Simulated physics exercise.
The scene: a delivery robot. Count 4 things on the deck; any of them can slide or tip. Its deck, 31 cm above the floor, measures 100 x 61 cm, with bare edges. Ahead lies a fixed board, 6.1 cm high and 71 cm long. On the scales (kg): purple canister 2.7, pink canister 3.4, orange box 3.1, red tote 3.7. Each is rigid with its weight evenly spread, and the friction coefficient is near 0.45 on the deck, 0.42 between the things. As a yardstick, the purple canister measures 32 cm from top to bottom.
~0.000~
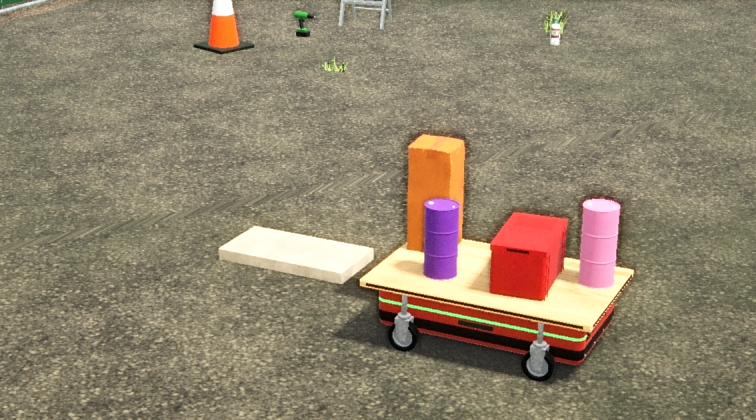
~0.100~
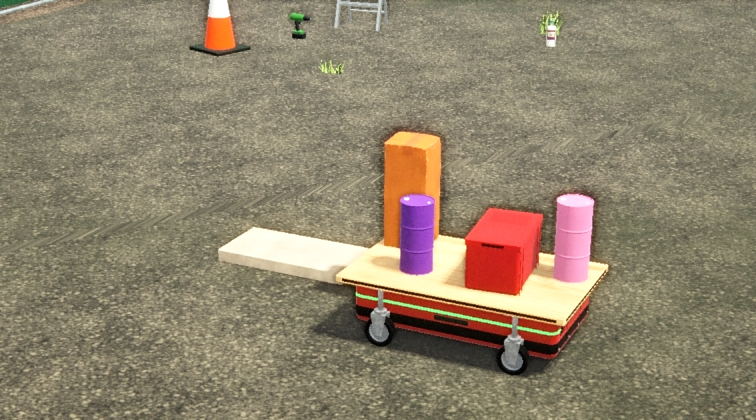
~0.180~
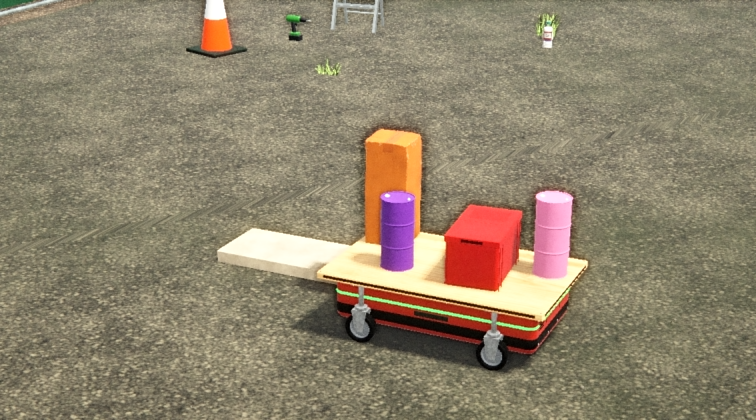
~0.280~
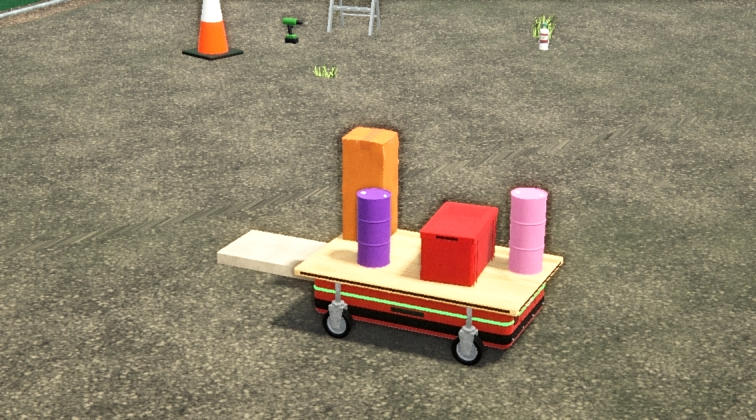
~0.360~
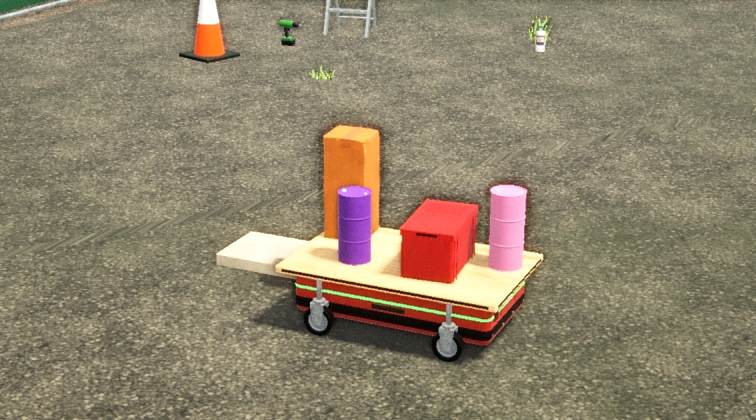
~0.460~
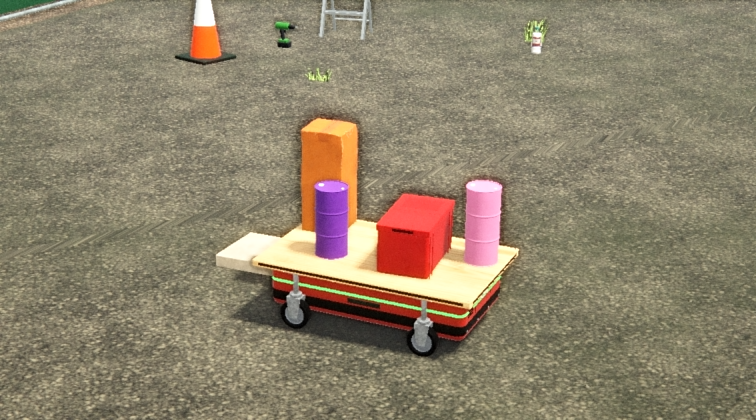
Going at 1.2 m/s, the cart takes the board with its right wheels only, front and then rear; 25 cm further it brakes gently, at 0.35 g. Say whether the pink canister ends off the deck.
The pink canister stays on the cart.
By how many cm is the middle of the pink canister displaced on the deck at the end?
About 32 cm.
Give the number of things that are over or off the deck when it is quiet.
3 of them.
After 1.16 s, 139 cm covered; pink canister 17° off upright near (301, 178); orange box 58° off upright; purple canister on its side.
After 1.76 s, 211 cm covered; purple canister and orange box now off the deck; pink canister 57° off upright near (158, 194); red tote moved 5 cm.
In the end (2.6 s), off the deck, purple canister and orange box; toppled on the deck, pink canister; the last one under 10 cm from the start. In the last view, pink canister near (98, 206).
